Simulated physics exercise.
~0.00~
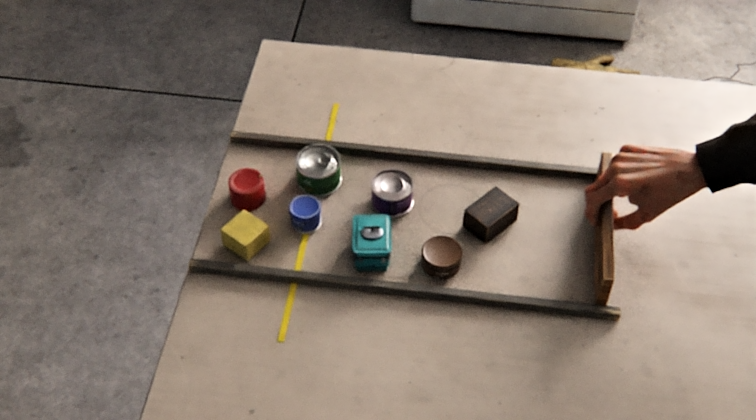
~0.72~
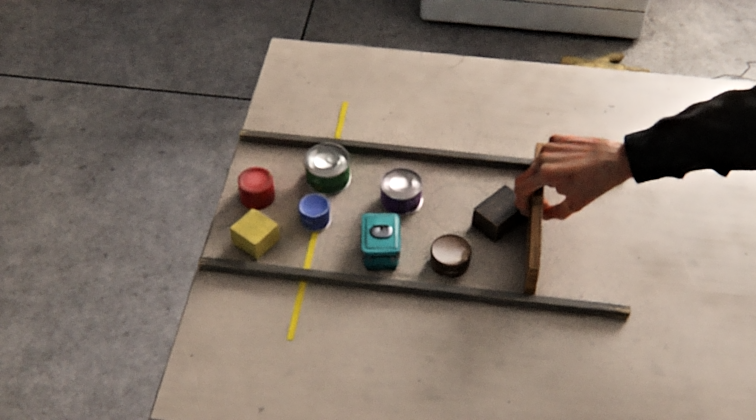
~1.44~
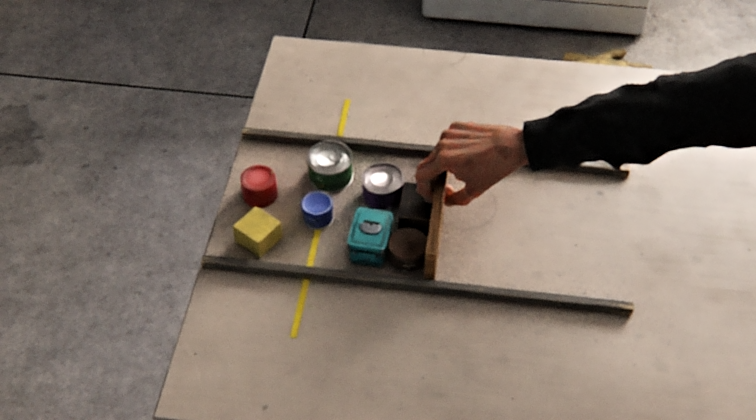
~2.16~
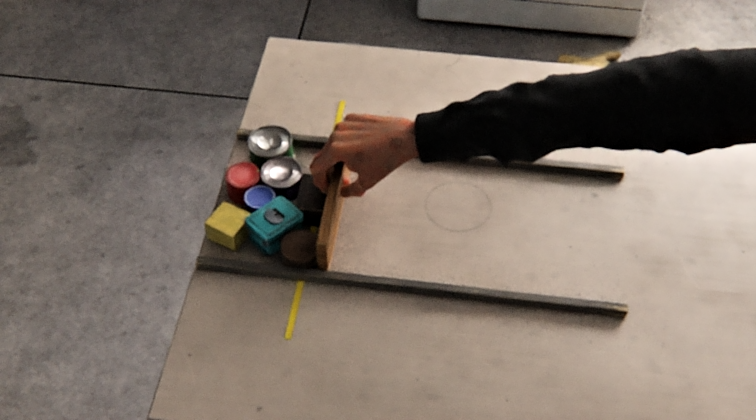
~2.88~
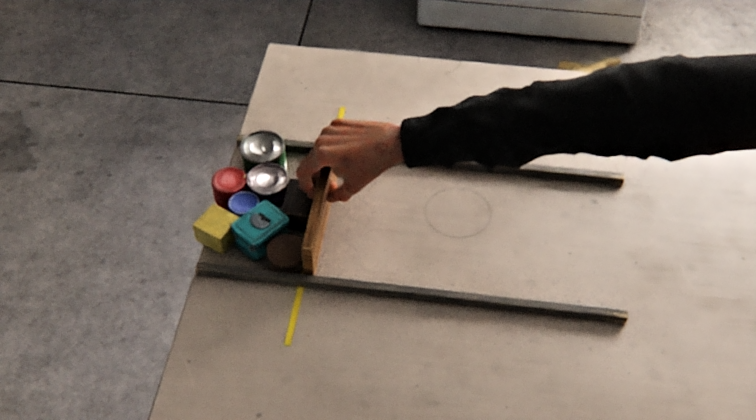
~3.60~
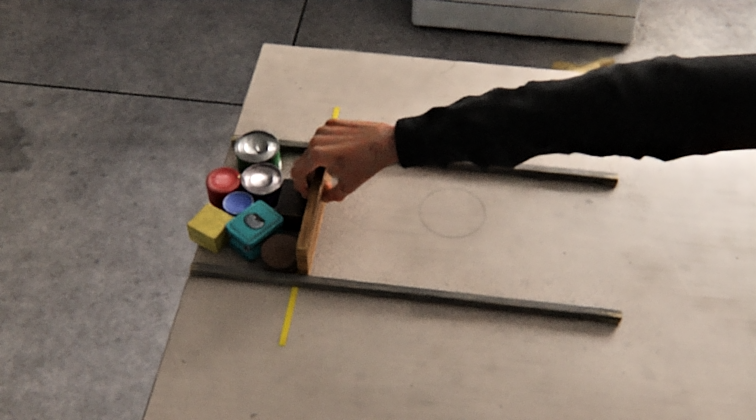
A hand slides an upright board left, bunching small containers and blocks near the table's edge.
